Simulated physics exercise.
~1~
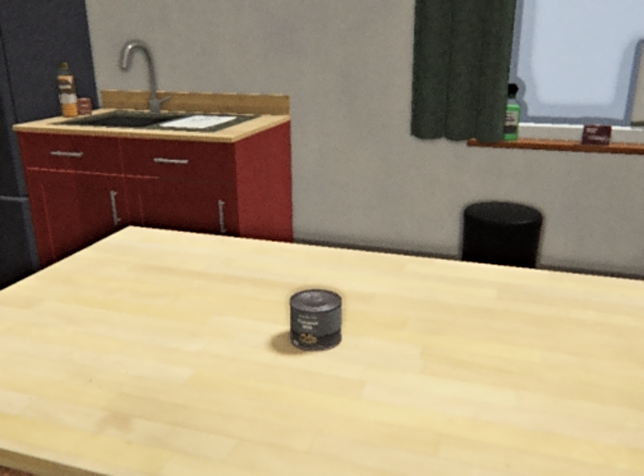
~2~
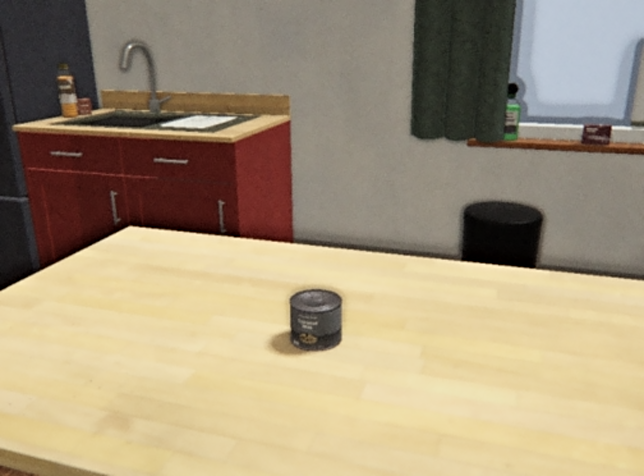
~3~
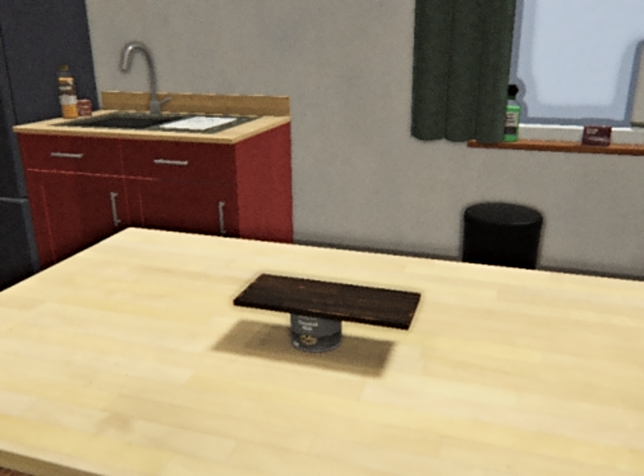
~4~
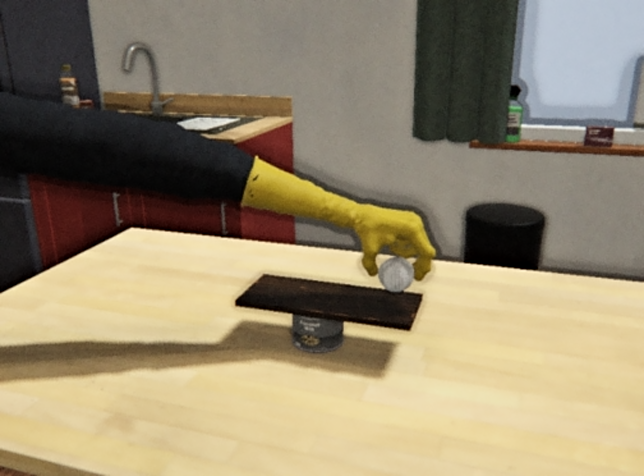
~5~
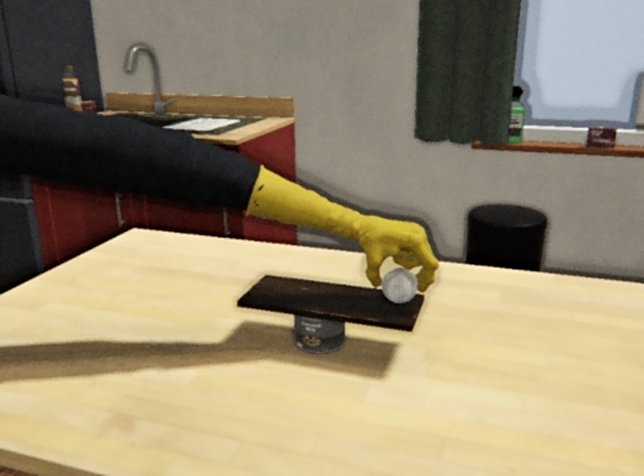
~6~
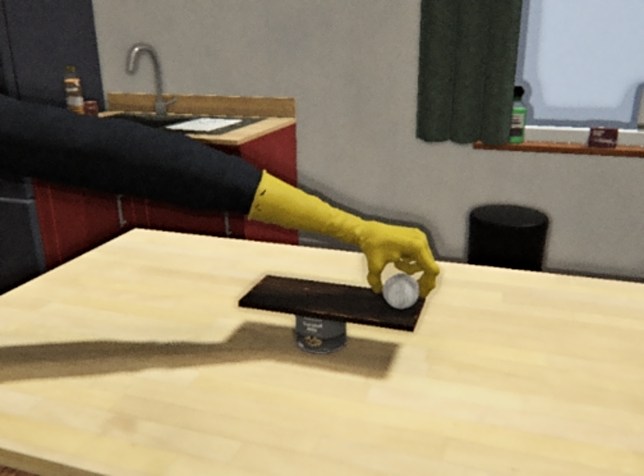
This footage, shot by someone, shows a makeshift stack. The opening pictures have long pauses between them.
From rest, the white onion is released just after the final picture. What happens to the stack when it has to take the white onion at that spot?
My guess is the stack won't stay standing.
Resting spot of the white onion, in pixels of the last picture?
At about (444, 345).
Then, 0.40 s on from there, white onion now fallen; black board turned 37° from how it was put.
Then, 0.50 s on from there, black board turned 34° from how it was put.
In the end, fallen, white onion; left askew, black board; grey tub unmoved. At the end, from the last picture's camera, white onion near (444, 345). The stack gives way.
